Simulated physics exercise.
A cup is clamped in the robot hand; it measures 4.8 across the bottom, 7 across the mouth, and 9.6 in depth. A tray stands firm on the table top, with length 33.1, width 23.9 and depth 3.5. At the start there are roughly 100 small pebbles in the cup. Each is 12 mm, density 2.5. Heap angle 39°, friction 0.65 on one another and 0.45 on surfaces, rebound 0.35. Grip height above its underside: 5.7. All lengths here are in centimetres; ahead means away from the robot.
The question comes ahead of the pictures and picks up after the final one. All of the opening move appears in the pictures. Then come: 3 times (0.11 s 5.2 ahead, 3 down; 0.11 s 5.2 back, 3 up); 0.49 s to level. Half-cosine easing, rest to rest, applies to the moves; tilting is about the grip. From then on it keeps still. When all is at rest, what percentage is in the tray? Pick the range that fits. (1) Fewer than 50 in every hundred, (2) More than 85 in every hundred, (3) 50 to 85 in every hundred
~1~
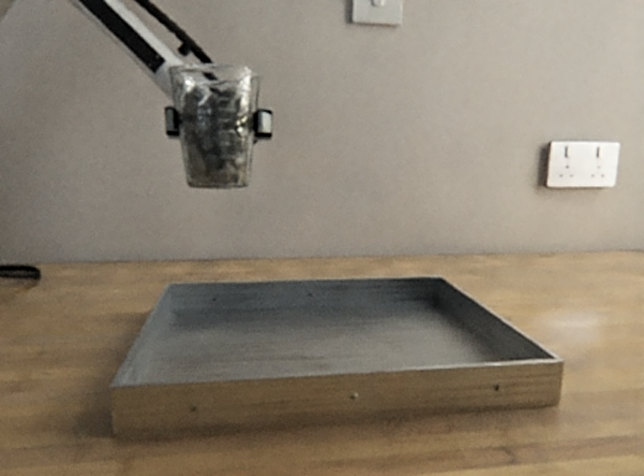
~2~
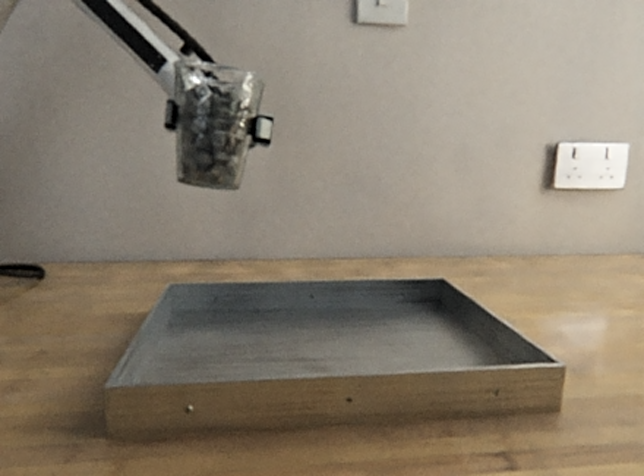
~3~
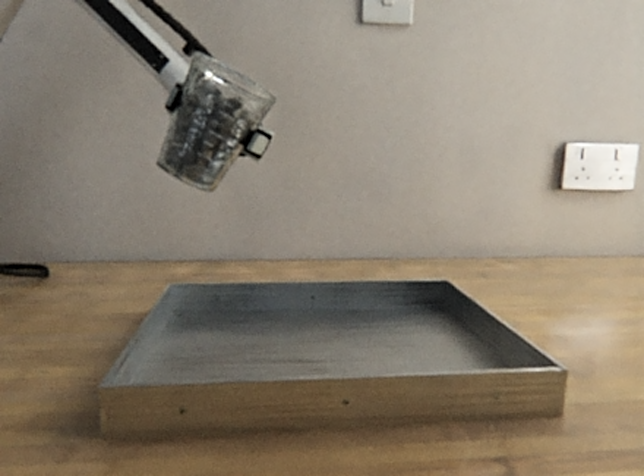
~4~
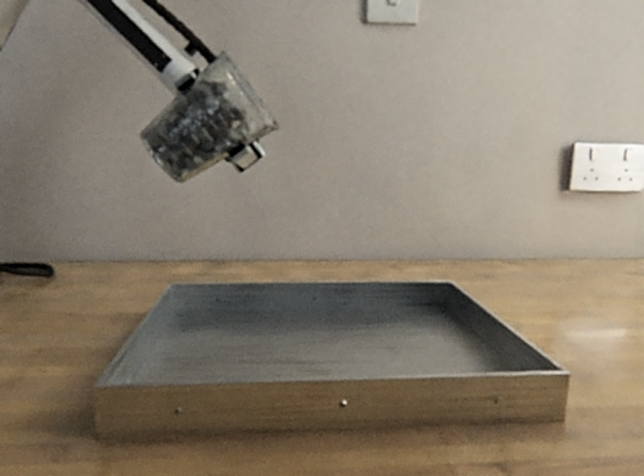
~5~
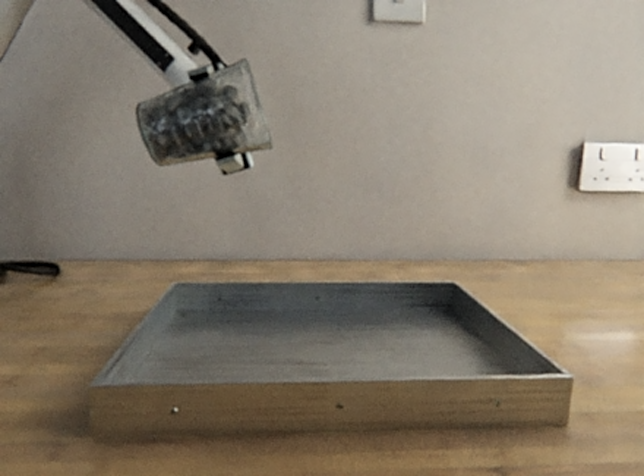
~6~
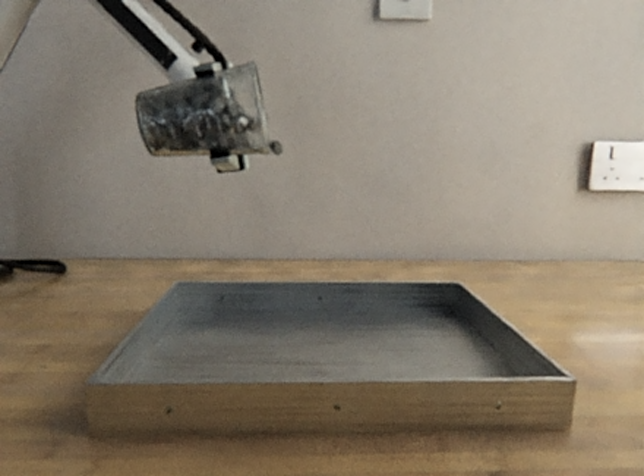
50 to 85 in every hundred.
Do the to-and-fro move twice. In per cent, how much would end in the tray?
It would be near 55 per cent.
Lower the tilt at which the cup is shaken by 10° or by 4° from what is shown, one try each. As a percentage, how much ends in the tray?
Estimates: 45 % then 50 %.
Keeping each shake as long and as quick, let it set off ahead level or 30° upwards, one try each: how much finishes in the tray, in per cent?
Result: Approx. 95 % and 100 %, one try each.
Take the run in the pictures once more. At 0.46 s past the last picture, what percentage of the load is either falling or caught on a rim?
Roughly 14 percent.
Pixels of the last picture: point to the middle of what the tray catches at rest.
Near (403, 344).
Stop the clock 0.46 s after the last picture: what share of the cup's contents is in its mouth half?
That share comes to roughly 70 percent.
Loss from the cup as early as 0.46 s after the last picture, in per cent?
Roughly 45 percent is out.
Then, 0.46 s after the last picture, tilted 81° forward, highest piece 23 above the table; 56 in the cup, 33 in the tray, 14 in flight or on a rim.
Then, 0.92 s after the last picture, tilted 37° forward, highest piece 24 above the table; 65 in the tray, 38 in the cup.
Then, 1.35 s after the last picture, level, highest piece 21 above the table; 65 in the tray, 38 in the cup.
Then, 2.40 s after the last picture, level, highest piece 21 above the table; 65 in the tray, 38 in the cup.
Final count, 65 in the tray, 38 in the cup. That is 63 % in the tray.
